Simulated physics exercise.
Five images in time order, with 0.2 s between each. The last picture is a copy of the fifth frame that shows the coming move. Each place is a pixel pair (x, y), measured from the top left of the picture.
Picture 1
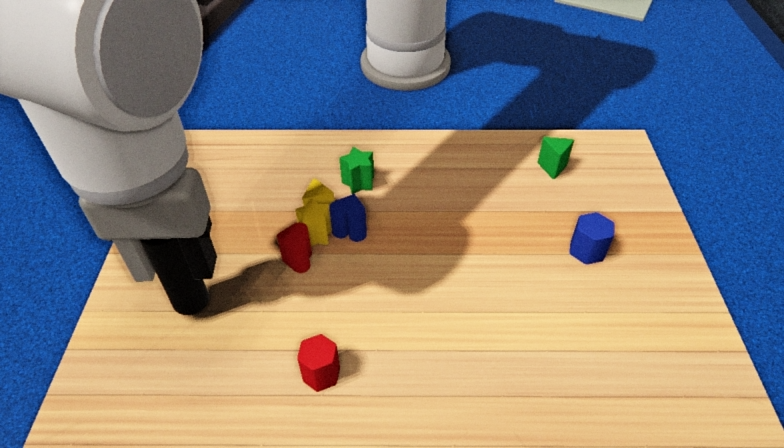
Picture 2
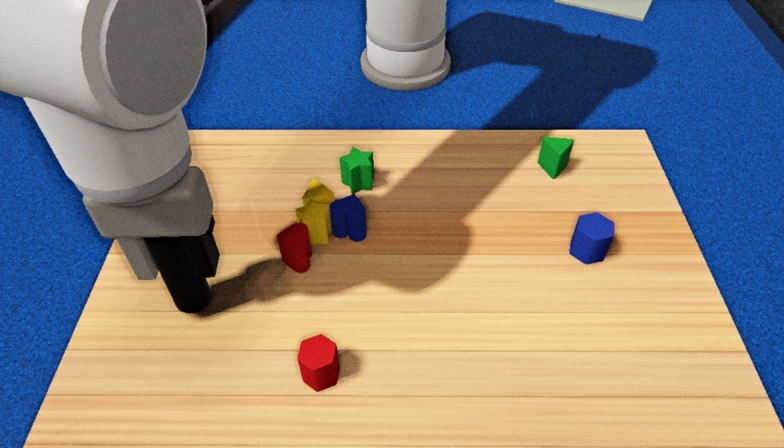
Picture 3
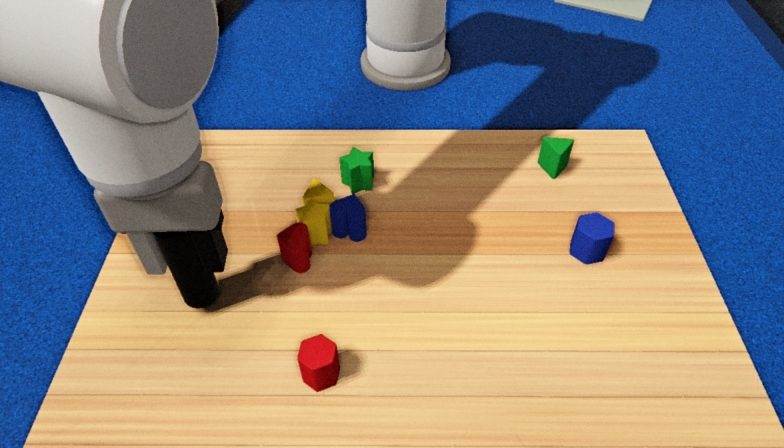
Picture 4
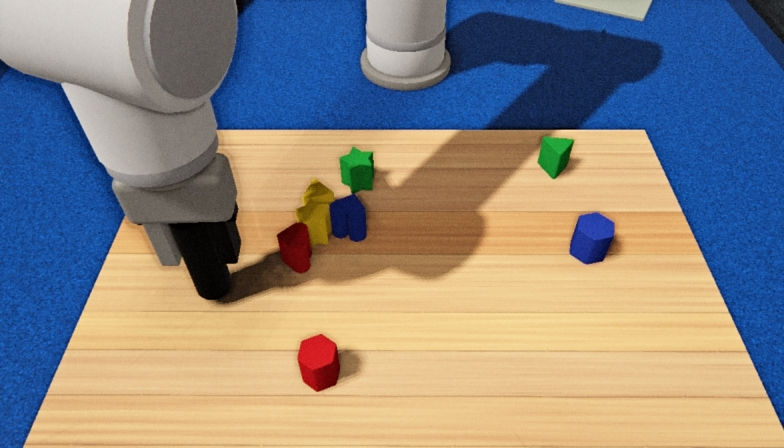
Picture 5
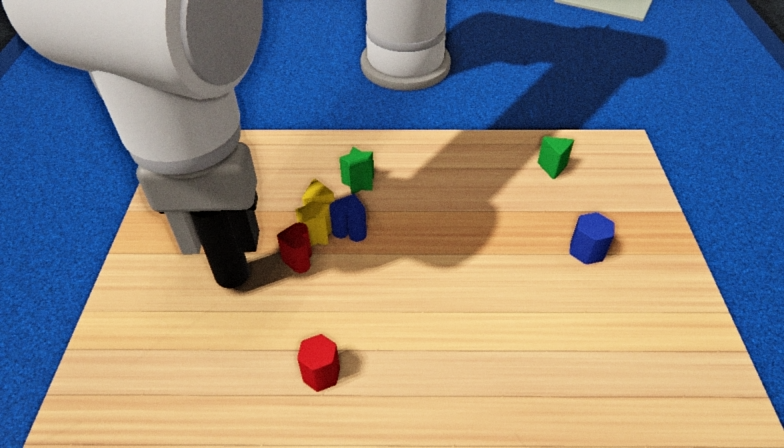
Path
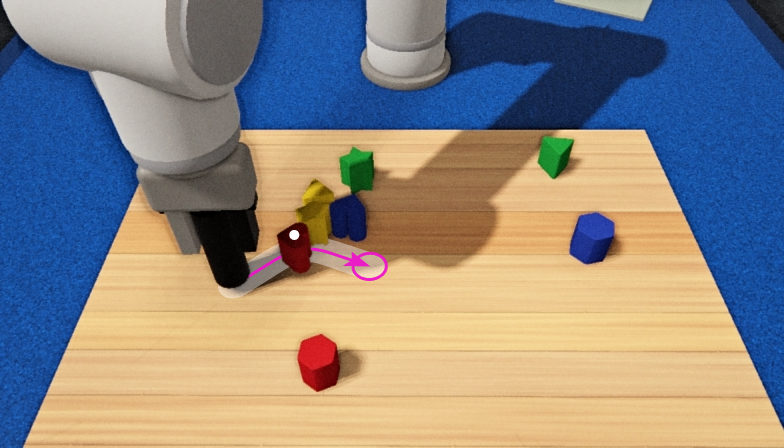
The robot arm moved its black rod a short way right and slightly toward the back of the wooden board, nearing the red heart-shaped block, while all the colored blocks stayed still.
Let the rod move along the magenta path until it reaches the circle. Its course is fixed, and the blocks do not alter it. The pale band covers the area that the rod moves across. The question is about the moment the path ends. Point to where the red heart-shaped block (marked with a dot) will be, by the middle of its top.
By then it is at (396, 251).
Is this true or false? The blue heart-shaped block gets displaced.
True - the claim holds.
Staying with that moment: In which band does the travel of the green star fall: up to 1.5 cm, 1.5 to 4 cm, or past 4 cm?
Its final spot will lie within 1.5 cm of the current one.
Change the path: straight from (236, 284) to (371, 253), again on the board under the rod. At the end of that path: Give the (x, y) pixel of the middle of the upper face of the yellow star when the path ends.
Its top middle: (333, 197).
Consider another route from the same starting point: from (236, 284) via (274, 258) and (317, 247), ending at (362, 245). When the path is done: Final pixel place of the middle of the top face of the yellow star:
I think it will end close to (341, 199).
Drawn move, from (236, 284) via (279, 258) and (325, 251), ending at (370, 266); the dot is on the red heart-shaped block.
The first path, step by step. One third of the way, rod (277, 248); red heart-shaped block (305, 233), turned 30° clockwise.
Two thirds of the way, rod (325, 242); red heart-shaped block (349, 237), turned 80° clockwise; yellow star (329, 205), turned 50° anticlockwise; blue heart-shaped block (361, 199), turned 20° clockwise.
At the end, rod (369, 257); red heart-shaped block (396, 251), turned 75° clockwise; yellow star (329, 205), turned 55° anticlockwise; yellow triangular piece still; blue heart-shaped block (361, 199), turned 25° clockwise; green star still.
